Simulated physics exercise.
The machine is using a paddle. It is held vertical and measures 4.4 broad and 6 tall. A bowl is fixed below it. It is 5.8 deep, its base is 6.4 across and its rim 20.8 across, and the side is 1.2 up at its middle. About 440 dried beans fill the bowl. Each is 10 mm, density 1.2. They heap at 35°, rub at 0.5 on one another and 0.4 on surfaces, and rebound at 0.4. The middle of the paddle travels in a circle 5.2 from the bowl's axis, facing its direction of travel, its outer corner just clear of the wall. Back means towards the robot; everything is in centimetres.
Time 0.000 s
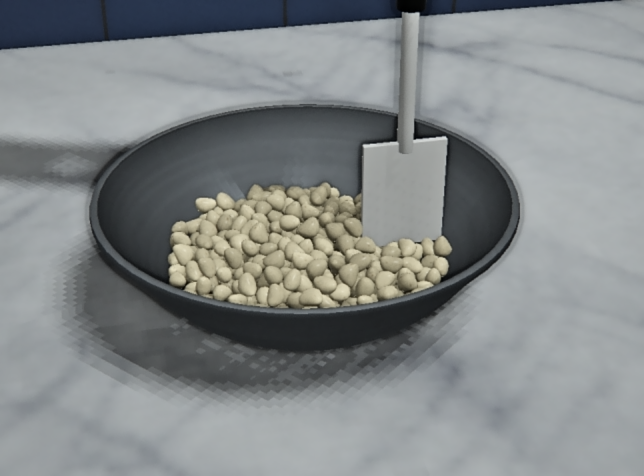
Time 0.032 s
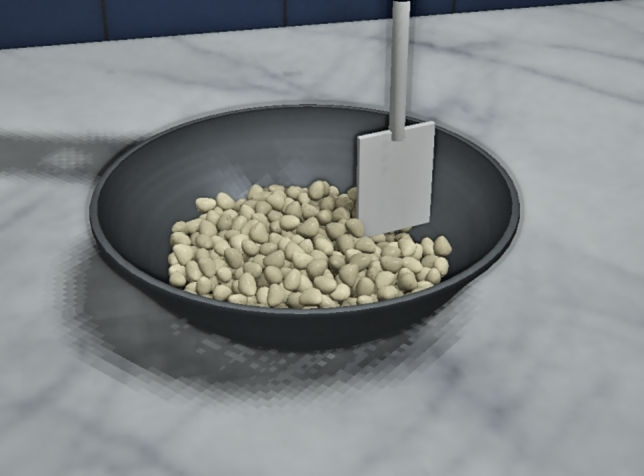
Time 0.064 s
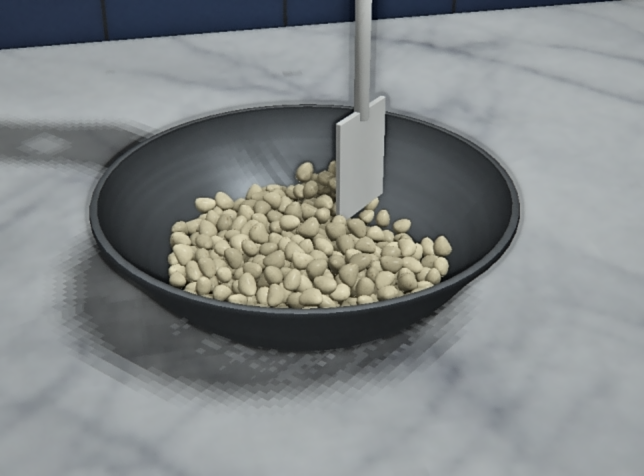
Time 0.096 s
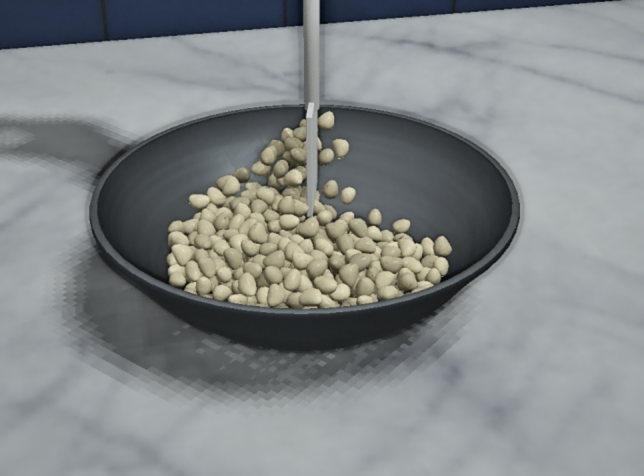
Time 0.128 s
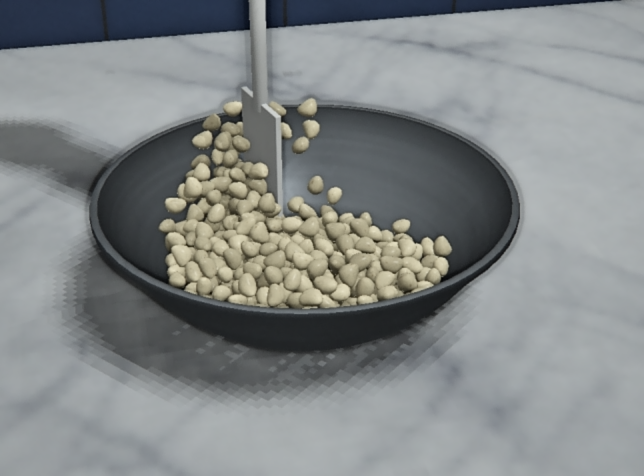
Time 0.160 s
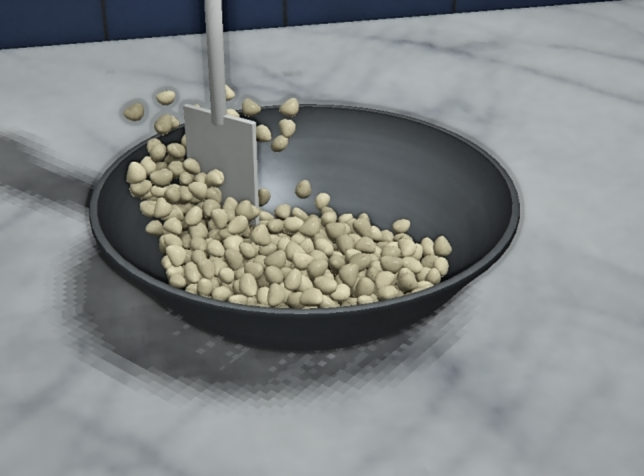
A paddle sweeps leftward around the far side of a dark bowl, scattering pale beans.
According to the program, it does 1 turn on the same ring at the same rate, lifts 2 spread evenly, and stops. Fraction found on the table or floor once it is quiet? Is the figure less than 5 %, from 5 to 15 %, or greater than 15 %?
The figure is from 5 to 15 %.
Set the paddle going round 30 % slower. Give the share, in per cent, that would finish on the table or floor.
It would come to around 5 percent.
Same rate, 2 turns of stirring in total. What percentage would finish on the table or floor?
Then roughly 20 percent.
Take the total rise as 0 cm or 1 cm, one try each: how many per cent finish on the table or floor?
Estimates: 25 % then 20 %.
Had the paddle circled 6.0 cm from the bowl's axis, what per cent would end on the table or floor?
Around 0 in a hundred.
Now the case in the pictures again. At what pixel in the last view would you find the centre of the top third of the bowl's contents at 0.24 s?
Upper-third centre: Approx. (251, 275) px.
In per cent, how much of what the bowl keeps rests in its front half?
Near 60 per cent of what stays in the bowl.
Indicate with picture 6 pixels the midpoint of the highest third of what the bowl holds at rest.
Looks like roughly (312, 261) to me.
By 0.24 s, 218° round, highest piece 9 above the table; 424 in the bowl, 1 on the table or floor, 13 in flight or on the tool.
By 0.33 s, 300° round, highest piece 9 above the table; 408 in the bowl, 9 on the table or floor, 21 in flight or on the tool.
By 0.57 s, 0° round, highest piece 4 above the table; 401 in the bowl, 37 on the table or floor.
By 1.27 s, 0° round, highest piece 4 above the table; 401 in the bowl, 37 on the table or floor.
Final count, 401 in the bowl, 37 on the table or floor. That is 8 % on the table or floor.
